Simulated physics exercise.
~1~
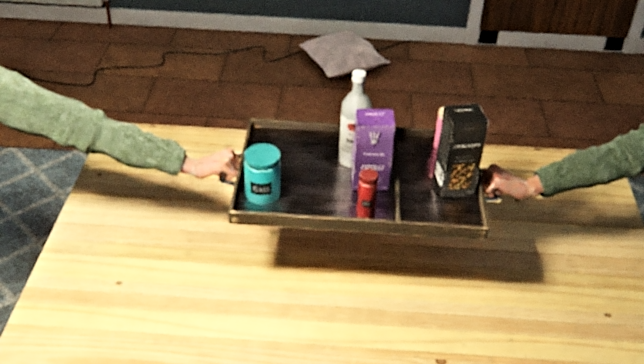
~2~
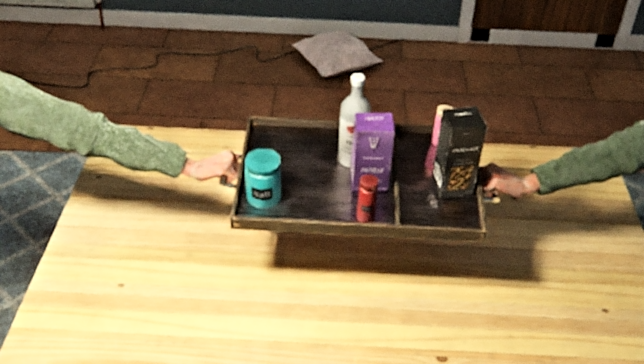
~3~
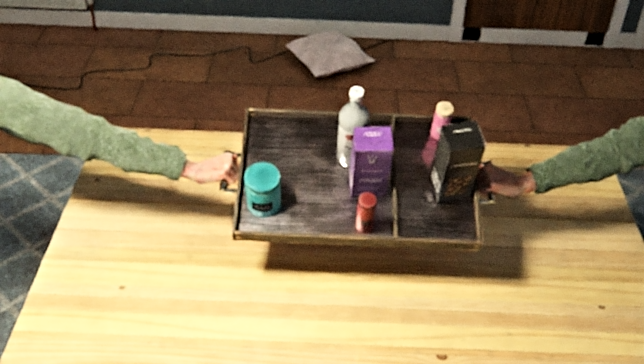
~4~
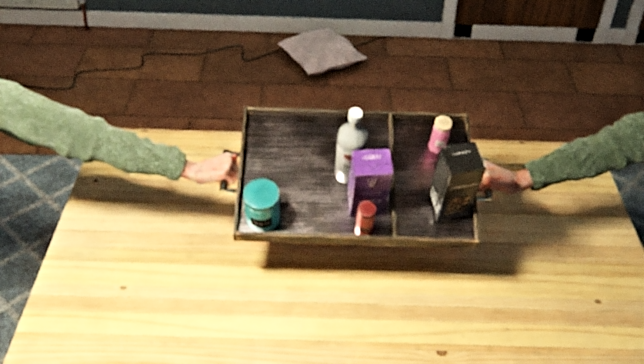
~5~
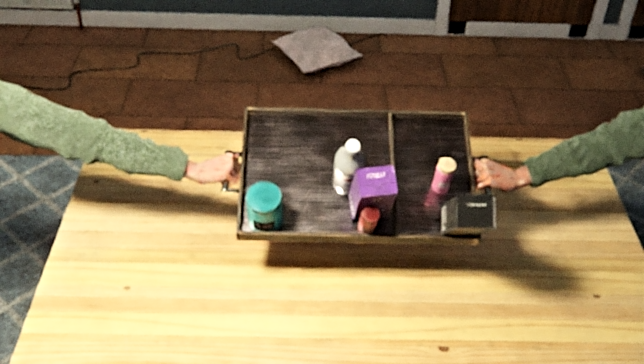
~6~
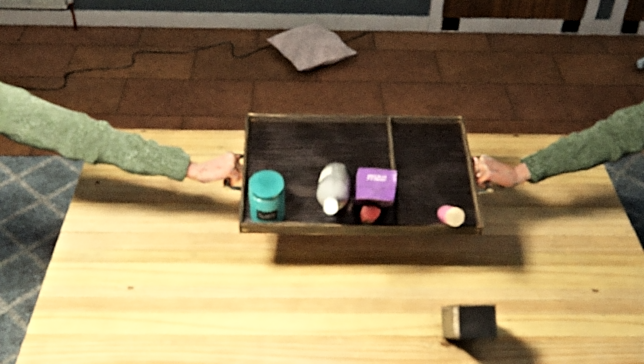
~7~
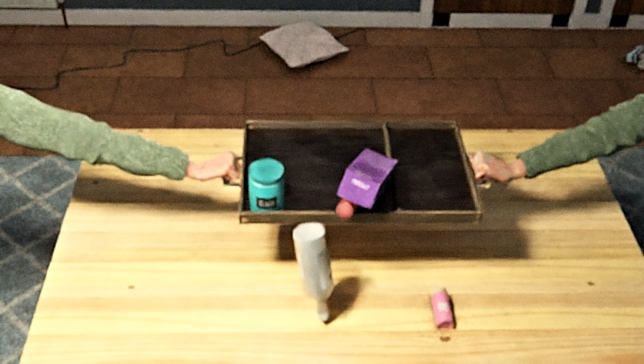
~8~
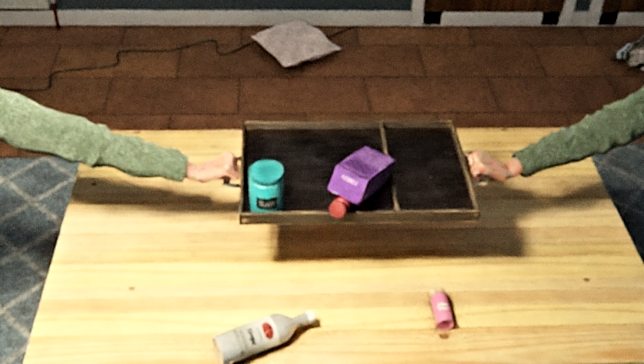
Two hands in green sleeves hold a dark, divided serving tray above a pale wooden table, seen from above and in front. On it stand a turquoise jar at left, a white bottle, purple carton and red shaker in the middle, and a pink shaker and black carton at right. The near edge dips, and the black carton topples over the rim onto the table. As the tray levels, the white bottle and pink shaker follow. Finally those two lie on the table, the purple carton and red shaker are toppled in the tray, and the jar still stands.
